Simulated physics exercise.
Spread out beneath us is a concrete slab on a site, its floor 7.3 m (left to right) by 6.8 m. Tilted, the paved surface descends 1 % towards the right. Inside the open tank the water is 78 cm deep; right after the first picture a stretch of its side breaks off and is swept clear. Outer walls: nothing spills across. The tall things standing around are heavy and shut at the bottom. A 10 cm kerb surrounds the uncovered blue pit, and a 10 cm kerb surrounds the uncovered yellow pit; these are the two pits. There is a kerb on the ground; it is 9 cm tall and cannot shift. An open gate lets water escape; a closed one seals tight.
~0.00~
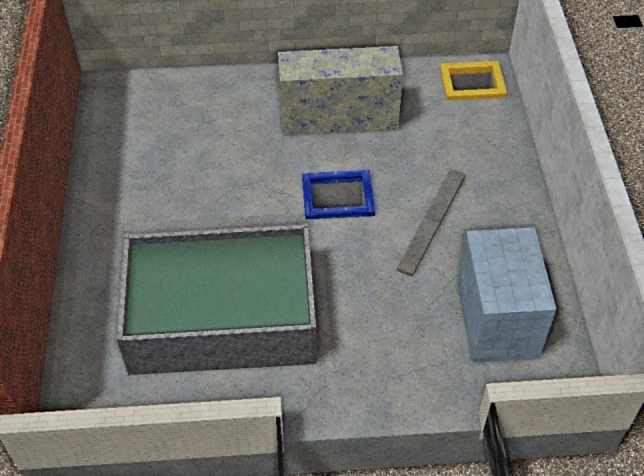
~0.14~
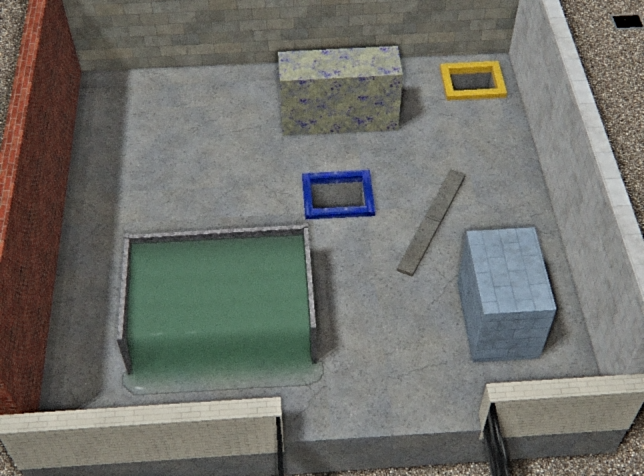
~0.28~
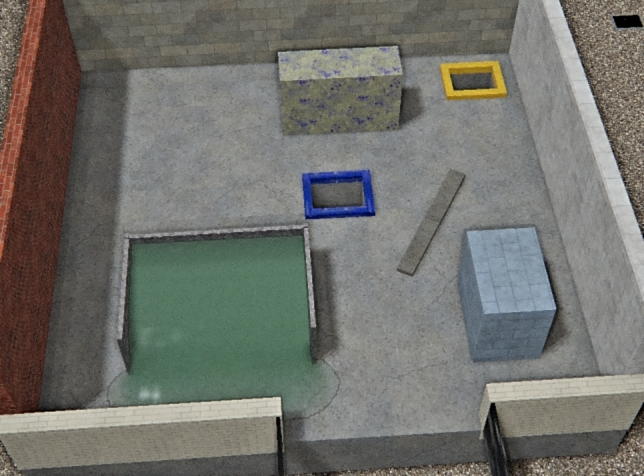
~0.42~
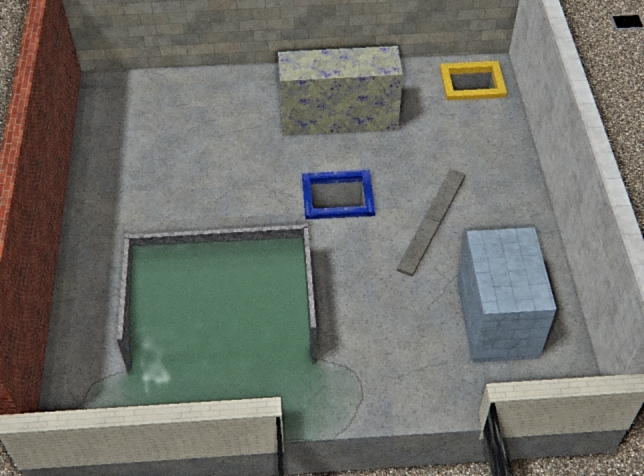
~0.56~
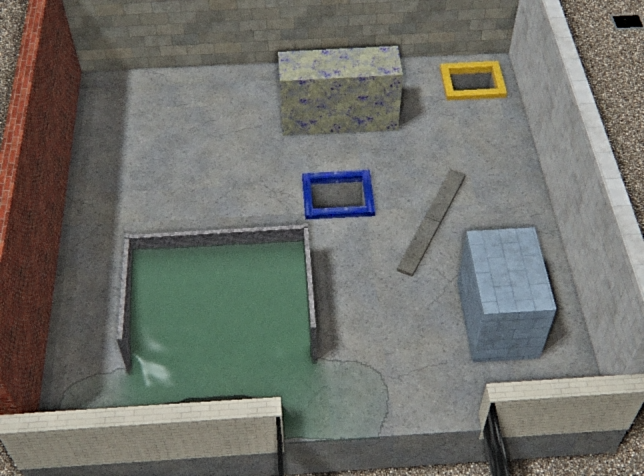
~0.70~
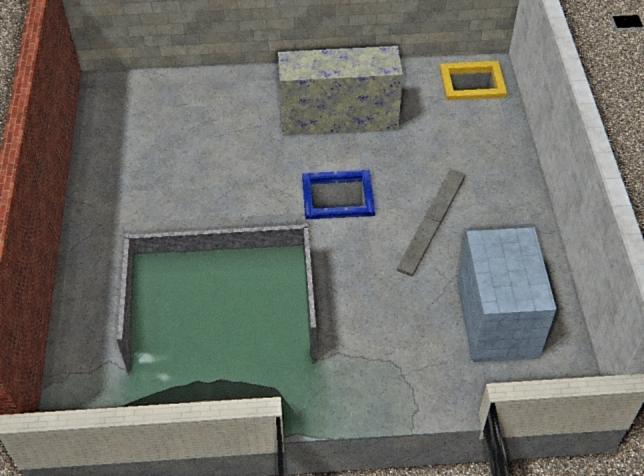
On a walled concrete slab, the front of an open tank breaking away and green water pouring out, spreading along the near wall.
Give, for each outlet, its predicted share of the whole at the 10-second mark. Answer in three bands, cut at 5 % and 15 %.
Gate over 15 %, blue pit under 5 %, yellow pit less than 5 %.
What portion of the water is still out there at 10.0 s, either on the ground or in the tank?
About 60 per cent.
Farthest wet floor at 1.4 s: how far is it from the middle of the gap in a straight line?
Roughly 2.8 m.
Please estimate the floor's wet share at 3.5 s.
Covered: Roughly 50 %.
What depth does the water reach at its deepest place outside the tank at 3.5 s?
It tops out at some 21 cm.
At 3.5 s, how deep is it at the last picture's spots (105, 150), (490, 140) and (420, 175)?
3, 0 and 0 cm, respectively.
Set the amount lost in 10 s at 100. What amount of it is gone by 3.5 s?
Fraction gone: About 65 %.
After 1.4 s water covers 10 % of the floor and is deepest (57 cm) near (51, 439); gone so far, the gate 10 %, the blue pit 0 %, the yellow pit 0 %.
After 2.2 s water covers 25 % of the floor and is deepest (38 cm) near (36, 439); gone so far, the gate 18 %, the blue pit 0 %, the yellow pit 0 %.
After 3.5 s water covers 50 % of the floor and is deepest (21 cm) near (140, 383); gone so far, the gate 25 %, the blue pit 0 %, the yellow pit 0 %.
After 6.0 s water covers 65 % of the floor and is deepest (12 cm) near (94, 436); gone so far, the gate 33 %, the blue pit 0 %, the yellow pit 0 %.
After 10.0 s water covers 80 % of the floor and is deepest (14 cm) near (505, 58); gone so far, the gate 39 %, the blue pit 0 %, the yellow pit 0 %.
